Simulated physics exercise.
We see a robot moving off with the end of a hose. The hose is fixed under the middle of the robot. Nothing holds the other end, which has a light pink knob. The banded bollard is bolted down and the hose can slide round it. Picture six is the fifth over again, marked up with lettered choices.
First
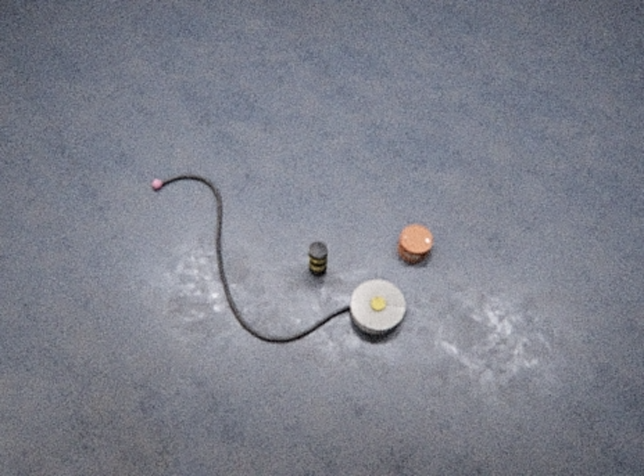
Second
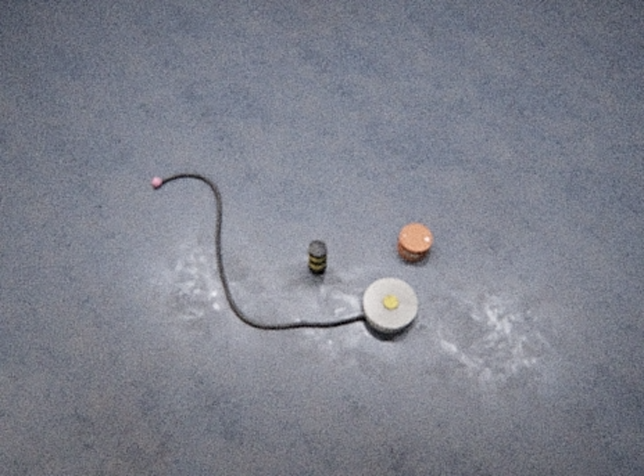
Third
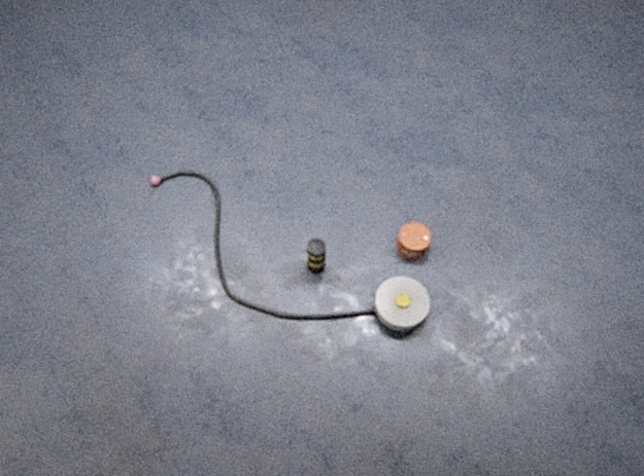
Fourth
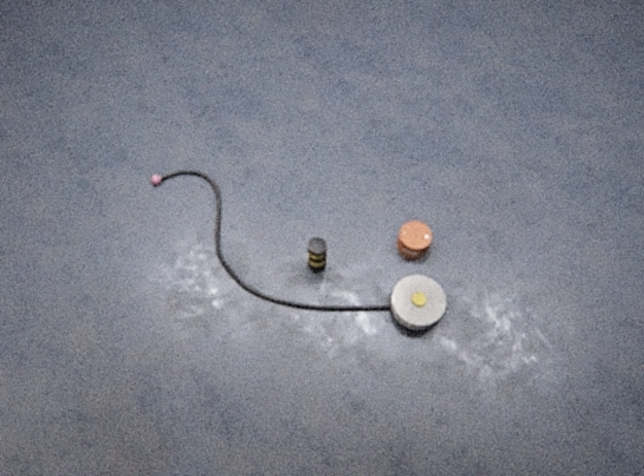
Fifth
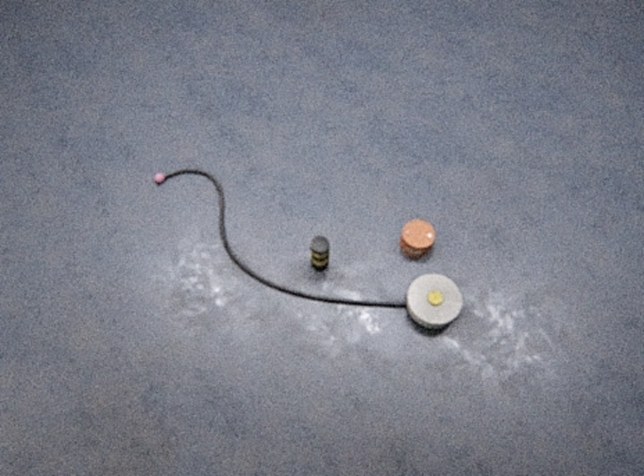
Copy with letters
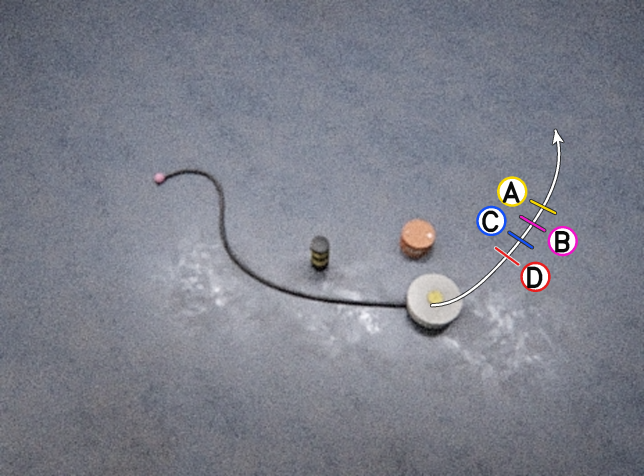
A round pale robot with a yellow centre slid steadily to the right, pulling one end of a dark hose and straightening its lower bend, while the light pink knob, bollard and orange tub stayed put.
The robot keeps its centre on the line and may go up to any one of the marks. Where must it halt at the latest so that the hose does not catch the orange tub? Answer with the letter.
It can go as far as C.
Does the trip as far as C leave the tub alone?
Yes.
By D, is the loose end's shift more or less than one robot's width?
By then, less.
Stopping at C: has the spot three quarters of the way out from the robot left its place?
By then, yes.
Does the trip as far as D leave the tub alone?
Yes.
On the copy, A at (543, 207); B at (533, 224); C at (521, 240); D at (507, 256); the route from (432, 305) via (530, 228) to (556, 131).
On C. First, robot (474, 286), middle of the hose (284, 259), free end (160, 178).
Then, robot (502, 260), middle of the hose (311, 268), free end (175, 177).
Finally, robot (523, 236), middle of the hose (339, 271), free end (197, 189); only the bollard has been touched, if anything.
By contrast, A brings the hose against the tub; B brings the hose against the tub; D is safe but short.
